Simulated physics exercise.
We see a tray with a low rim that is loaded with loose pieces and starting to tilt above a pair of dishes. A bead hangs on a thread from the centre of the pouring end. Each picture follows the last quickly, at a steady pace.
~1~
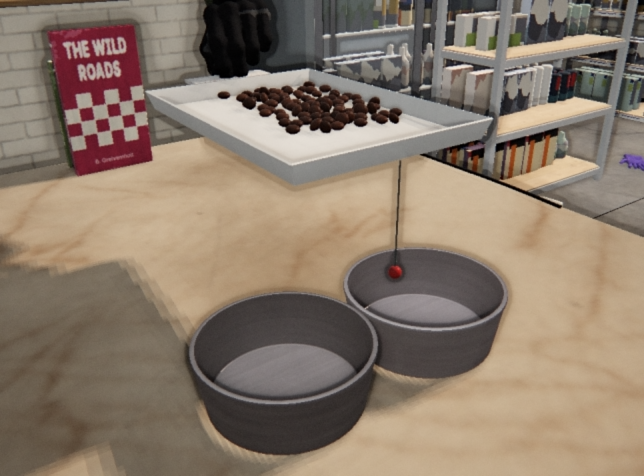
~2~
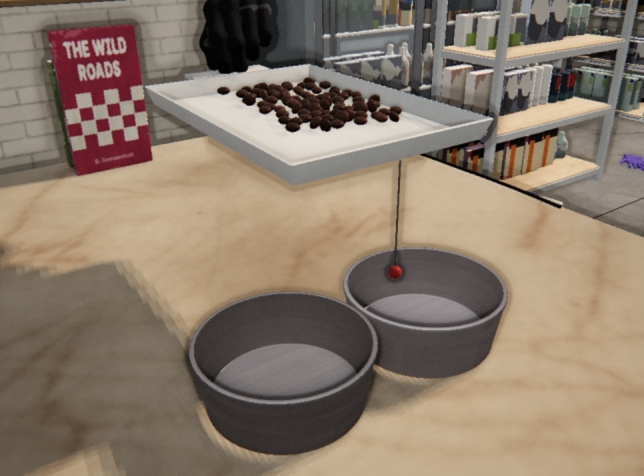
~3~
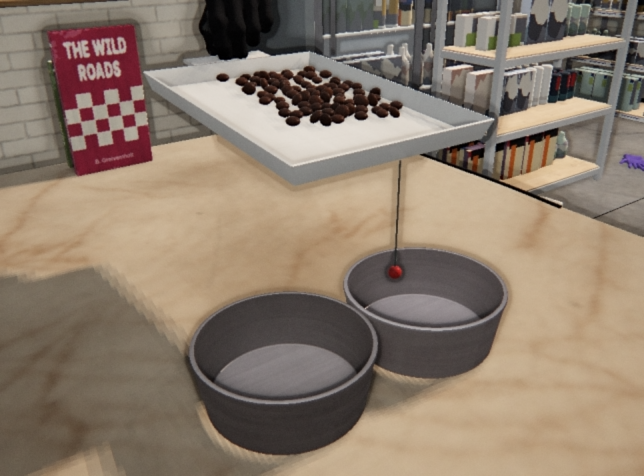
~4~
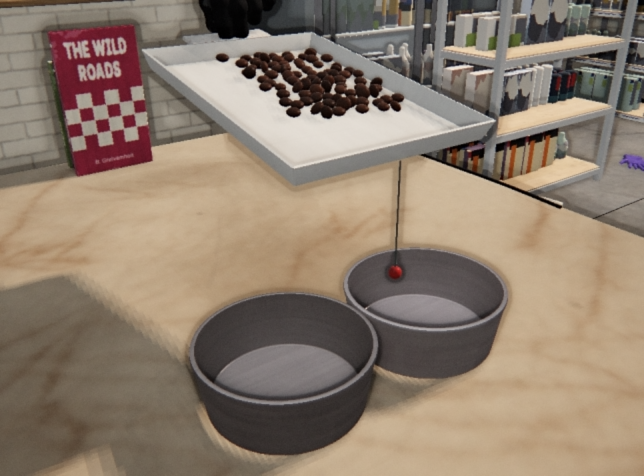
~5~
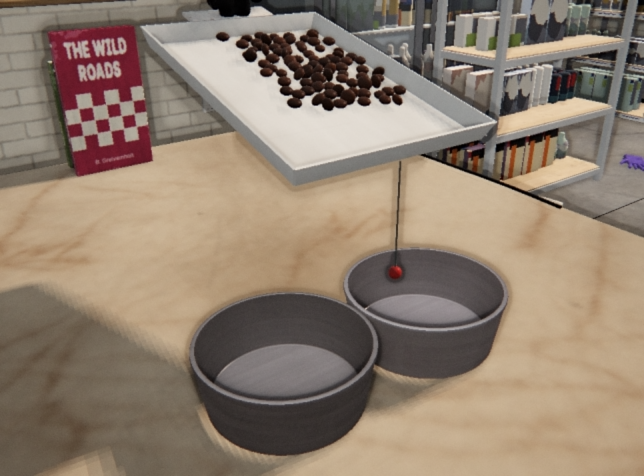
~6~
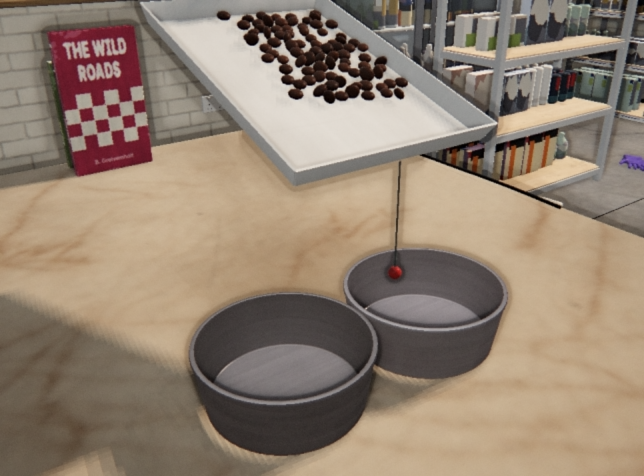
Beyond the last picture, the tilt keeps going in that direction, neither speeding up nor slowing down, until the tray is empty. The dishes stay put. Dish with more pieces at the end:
The larger heap is bound to sit in the right dish there.
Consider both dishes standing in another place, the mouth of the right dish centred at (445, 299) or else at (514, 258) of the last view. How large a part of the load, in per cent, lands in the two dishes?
Near 90 % and 80 %.
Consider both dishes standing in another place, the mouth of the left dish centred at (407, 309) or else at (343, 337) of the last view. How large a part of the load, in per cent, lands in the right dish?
Around 10 % followed by around 60 %.
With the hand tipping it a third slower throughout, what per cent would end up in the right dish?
Some 70 per cent.
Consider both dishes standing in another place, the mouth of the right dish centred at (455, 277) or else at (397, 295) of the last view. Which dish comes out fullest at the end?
First place: The rightmost dish. Second place: The rightmost dish.
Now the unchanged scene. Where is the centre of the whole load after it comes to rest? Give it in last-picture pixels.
Roughly at pixel (456, 345).
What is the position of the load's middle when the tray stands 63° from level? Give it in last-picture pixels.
In the last view the centre sits at roughly (433, 146).
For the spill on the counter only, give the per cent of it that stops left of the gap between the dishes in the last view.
Around 10 per cent, I reckon.
Soon, tray tipped steeply; about two thirds on the tray; about a quarter in the air.
A while on, tray tipped past a quarter turn; about a quarter on the tray; a stray few in the left dish; about a quarter in the right dish; about a third outside both; a small part in the air.
Towards the end, tray tipped past a quarter turn; a small part in the left dish; about half in the right dish; about half outside both.
Finally, tray tipped past a quarter turn; a small part in the left dish; about half in the right dish; about half outside both.
